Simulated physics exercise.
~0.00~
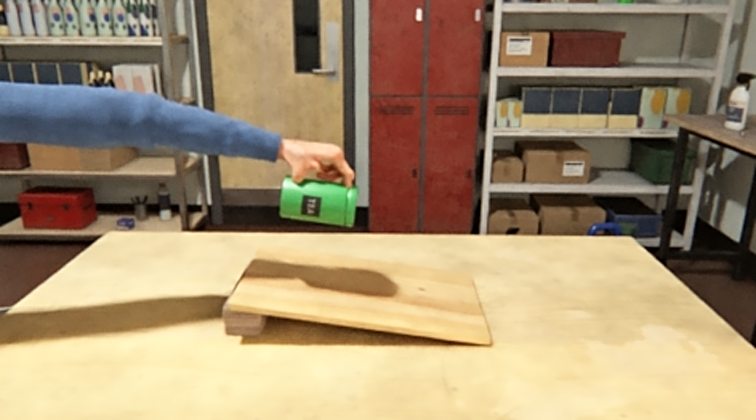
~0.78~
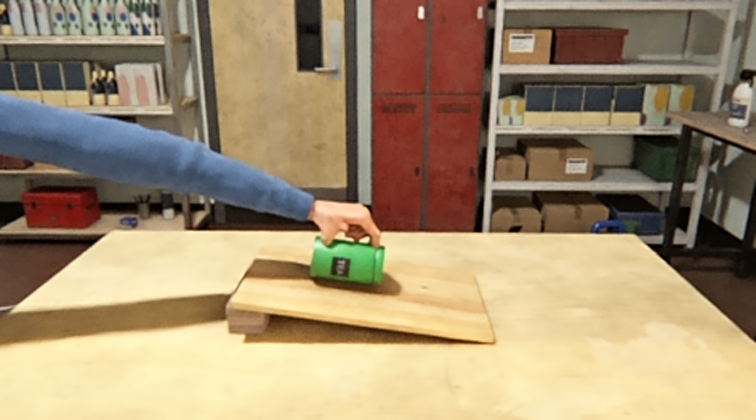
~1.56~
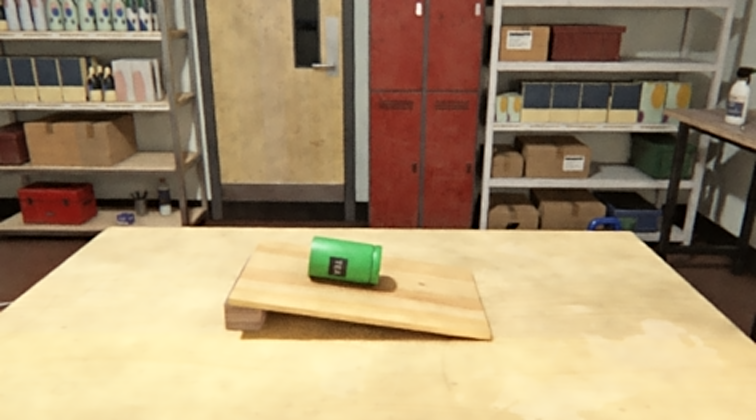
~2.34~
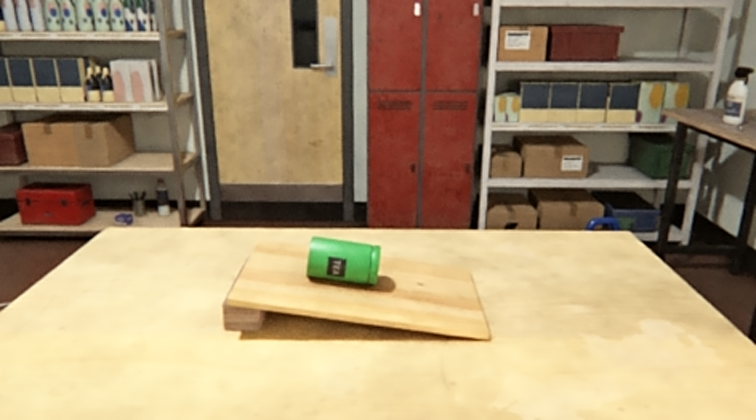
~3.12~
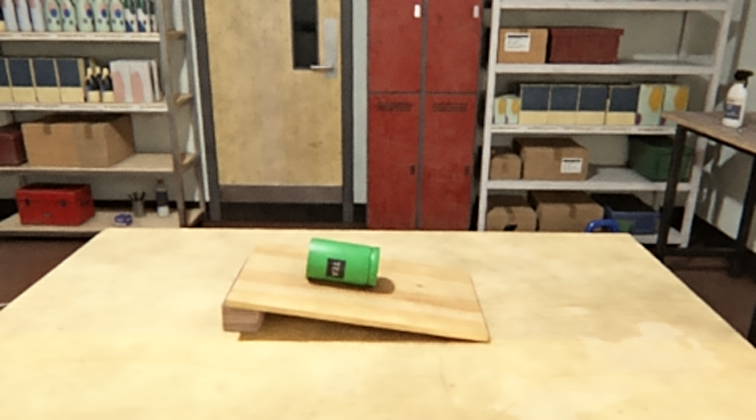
In the video, a hand in a blue sleeve lowers a green jar on its side onto a tilted wooden board propped on a small block on a table, then lets go and withdraws, and the jar stays at rest on the slope.
